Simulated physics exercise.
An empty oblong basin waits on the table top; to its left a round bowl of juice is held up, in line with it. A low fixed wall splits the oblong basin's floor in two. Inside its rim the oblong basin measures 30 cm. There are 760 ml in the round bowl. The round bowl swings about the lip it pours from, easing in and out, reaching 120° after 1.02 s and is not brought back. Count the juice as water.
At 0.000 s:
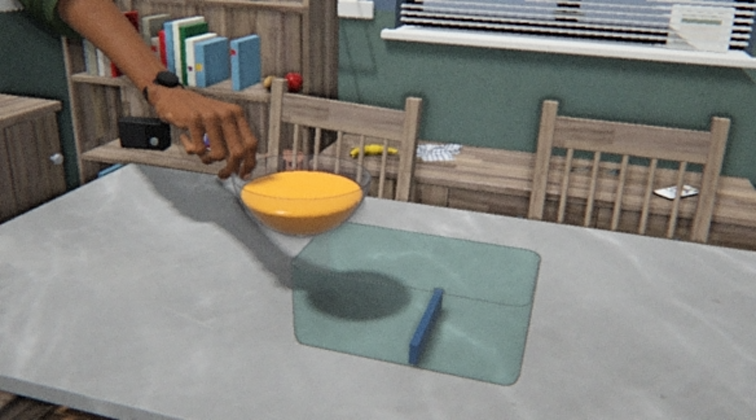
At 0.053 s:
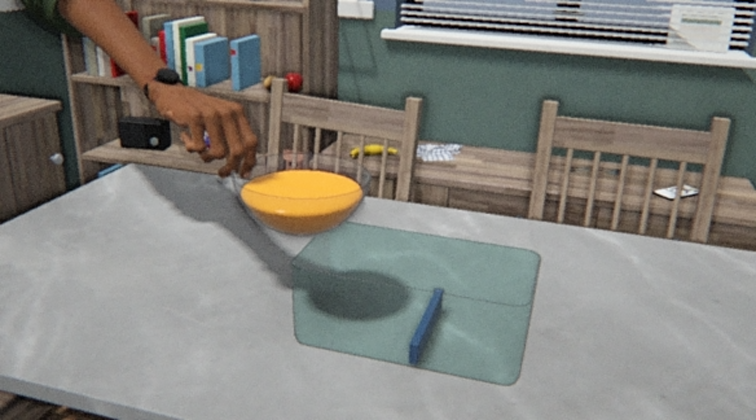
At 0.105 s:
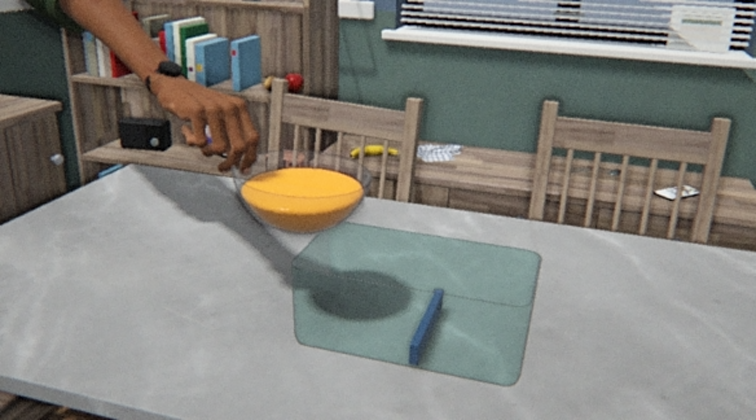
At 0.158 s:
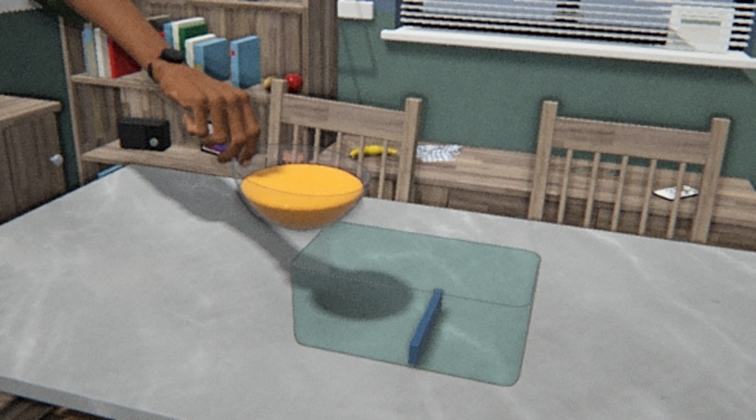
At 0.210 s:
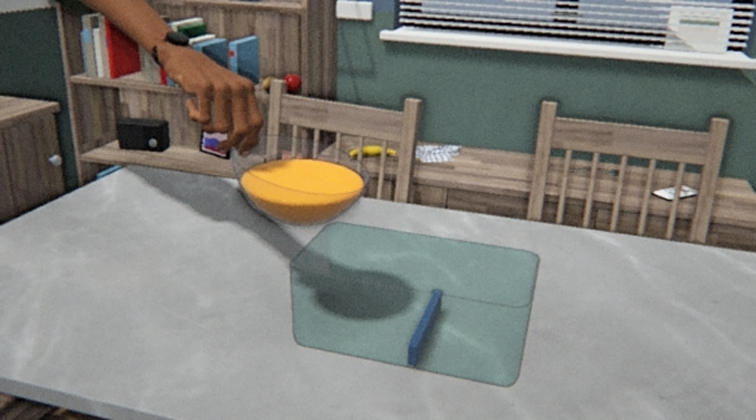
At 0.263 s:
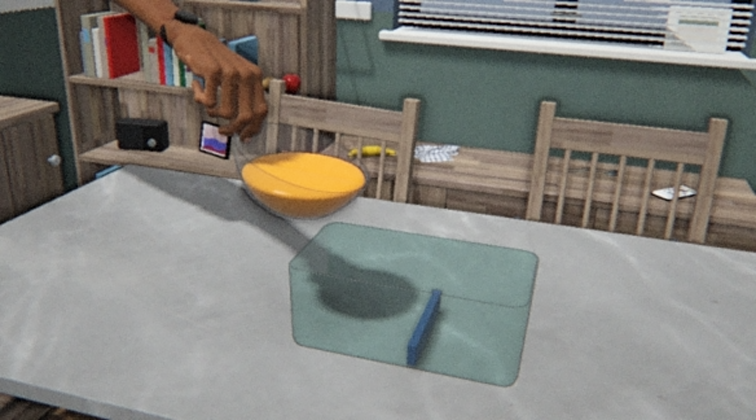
A hand gradually tilts a round bowl of orange juice beside an empty oblong basin.
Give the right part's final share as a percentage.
Roughly 65 per cent is past the wall.
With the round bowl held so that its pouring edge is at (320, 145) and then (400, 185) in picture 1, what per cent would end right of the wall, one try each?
In turn about 20 and 70 per cent.
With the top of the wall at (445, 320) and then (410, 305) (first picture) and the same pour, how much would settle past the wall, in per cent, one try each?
First 40, then 85 per cent.
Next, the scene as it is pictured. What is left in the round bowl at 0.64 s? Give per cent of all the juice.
About 26 per cent.
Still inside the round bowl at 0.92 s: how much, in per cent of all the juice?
Some 0 per cent.
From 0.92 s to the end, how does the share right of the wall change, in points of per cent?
It goes down by about 12.
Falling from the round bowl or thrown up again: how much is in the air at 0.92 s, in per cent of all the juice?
Near 3 in a hundred.
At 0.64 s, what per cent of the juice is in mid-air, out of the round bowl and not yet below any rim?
About 50 per cent.
Then, 0.64 s in, the tilt is 83° and 26 per cent is still to pour, 11 is left of the wall and 12 right of it.
Then, 0.92 s in, the tilt is 117° and 0 per cent is still to pour, 20 is left of the wall and 76 right of it.
Then, 1.21 s in, the tilt is 120° and 0 per cent is still to pour, 29 is left of the wall and 69 right of it.
Then, 1.52 s in, the tilt is 120° and 0 per cent is still to pour, 33 is left of the wall and 66 right of it.
Finally, 34 per cent lies left of the wall, 65 right of it and 2 outside.
